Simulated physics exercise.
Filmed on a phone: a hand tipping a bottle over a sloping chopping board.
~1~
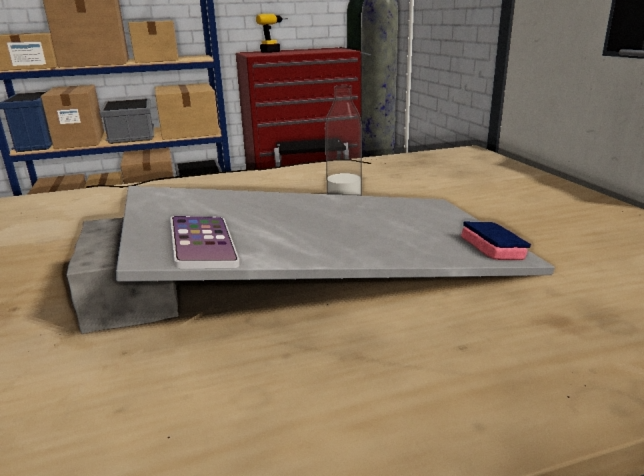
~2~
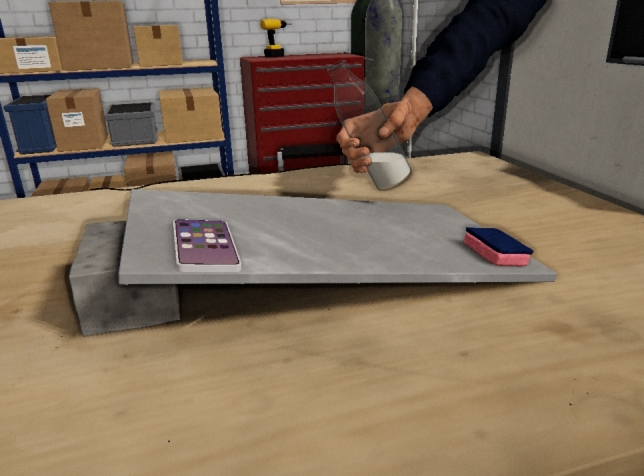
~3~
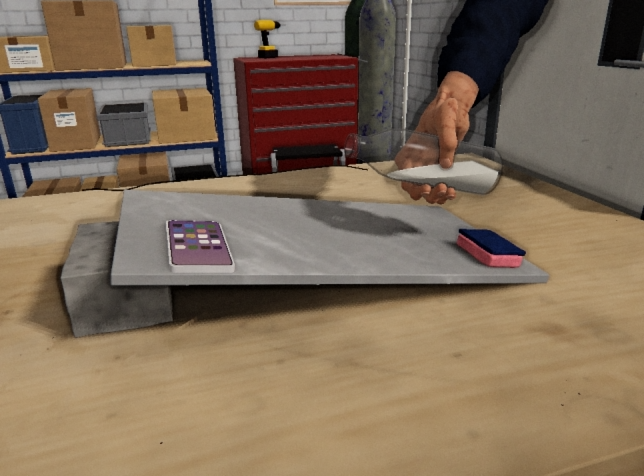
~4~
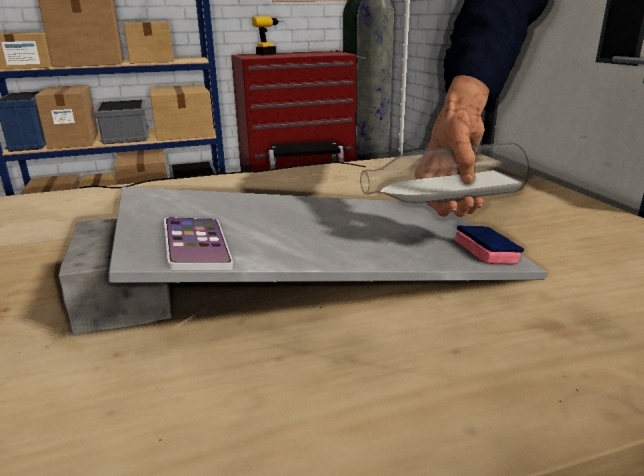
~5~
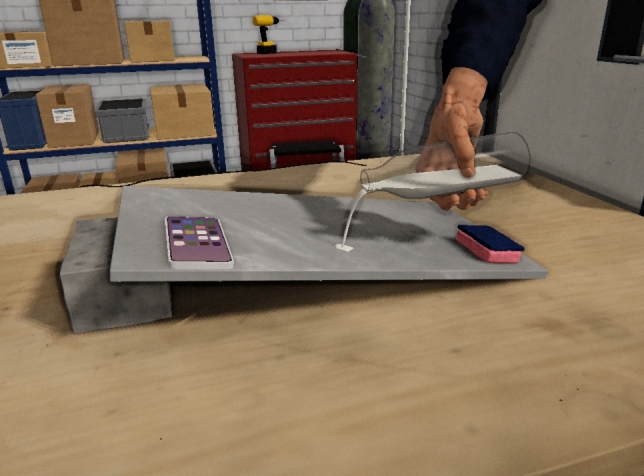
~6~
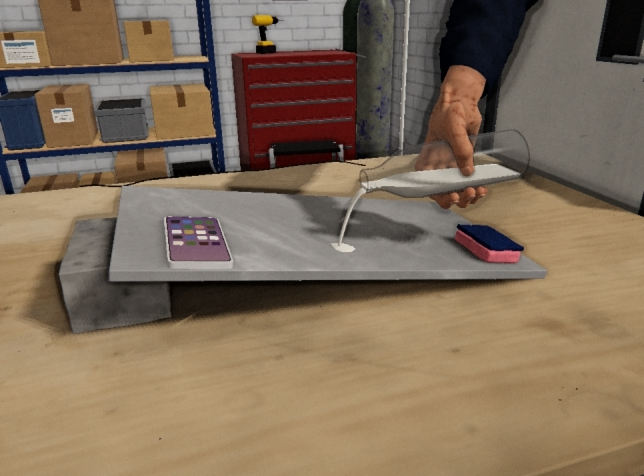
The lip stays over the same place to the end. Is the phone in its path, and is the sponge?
The phone escapes; the sponge is reached.
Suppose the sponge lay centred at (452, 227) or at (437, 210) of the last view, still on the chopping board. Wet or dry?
In the first try it is reached; in the second it remains untouched.
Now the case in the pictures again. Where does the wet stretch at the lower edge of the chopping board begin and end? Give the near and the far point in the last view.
Between (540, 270) and (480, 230).
Next, it runs down to the right; the phone is clear of it; the sponge is clear of it.
After that, it runs down to the right and off the end; the phone is clear of it; the sponge is in it.
Finally, it runs down to the right and off the end; the phone is clear of it; the sponge is in it.
